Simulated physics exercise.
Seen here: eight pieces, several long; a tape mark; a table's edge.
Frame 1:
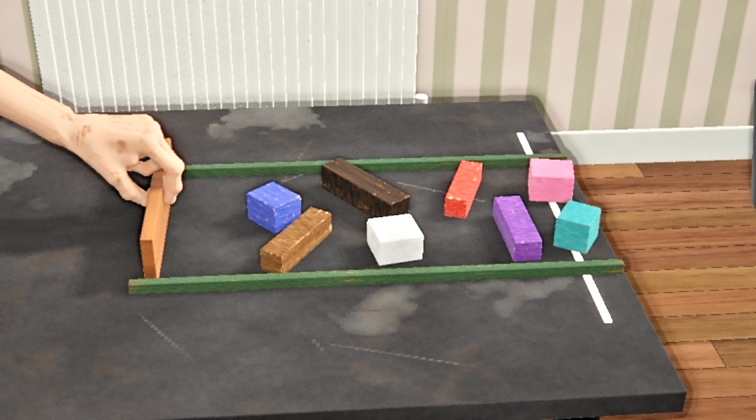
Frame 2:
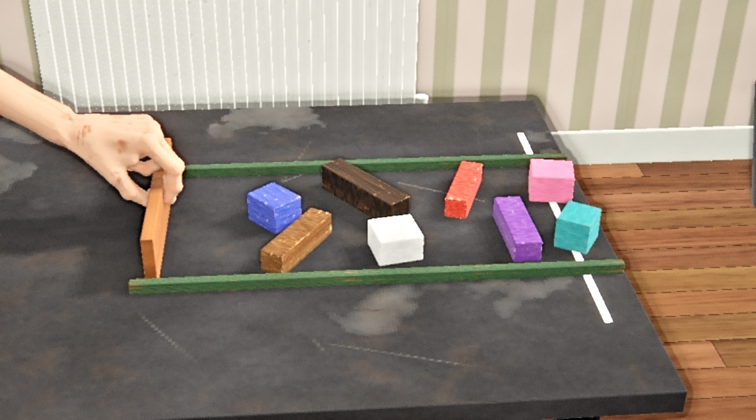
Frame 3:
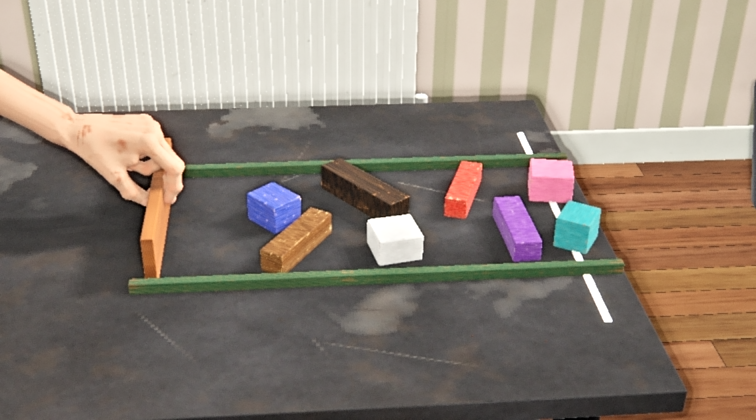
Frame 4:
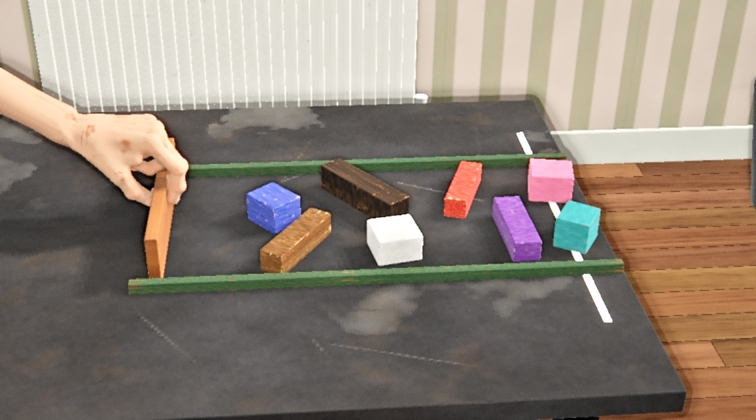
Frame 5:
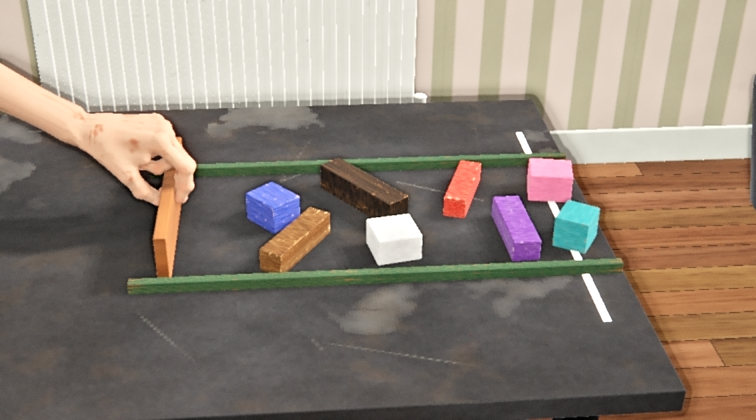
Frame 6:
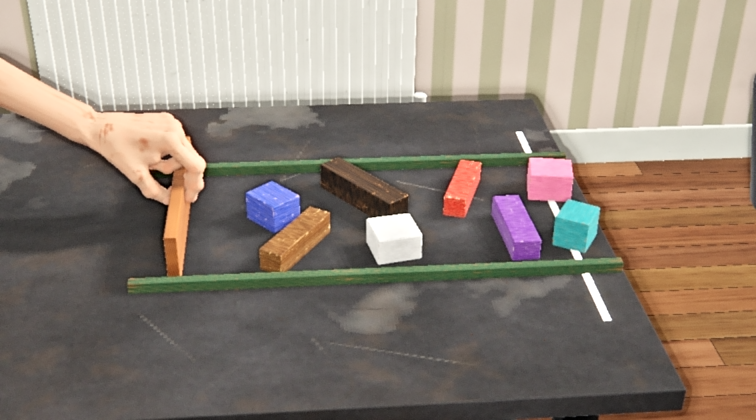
On a dark tabletop between two green rails, eight coloured blocks lie scattered, some near a white tape line, while a hand holding an upright orange-brown board slides it slightly right; the blocks stay essentially still.
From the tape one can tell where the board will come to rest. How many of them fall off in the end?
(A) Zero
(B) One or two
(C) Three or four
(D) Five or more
D, five or more.
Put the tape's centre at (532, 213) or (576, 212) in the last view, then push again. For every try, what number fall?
You'd count 3 the first time and 8 the second.
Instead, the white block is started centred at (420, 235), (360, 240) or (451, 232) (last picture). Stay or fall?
The white block tumbles off; is lost; falls.
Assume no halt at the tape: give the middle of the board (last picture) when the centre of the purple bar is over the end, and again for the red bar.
Its middle is about (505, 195) and about (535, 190).
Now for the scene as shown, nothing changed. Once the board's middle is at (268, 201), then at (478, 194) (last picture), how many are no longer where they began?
2 by the first point, 8 by the second.
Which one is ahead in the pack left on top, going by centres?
Black bar.
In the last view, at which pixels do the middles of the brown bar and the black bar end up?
The first near (602, 230), the second near (582, 177).
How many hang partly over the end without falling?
Counting them gives 3.
A little later, none off yet; turquoise block at rest near (576, 226); pink block at rest near (550, 180); purple bar at rest near (515, 227).
Next, none off yet; turquoise block moving near (588, 224); pink block at rest near (550, 180); purple bar shifted a little near (541, 226).
When it is over, the number that fall off is five or more; down, white block, red bar, purple bar, pink block and turquoise block.
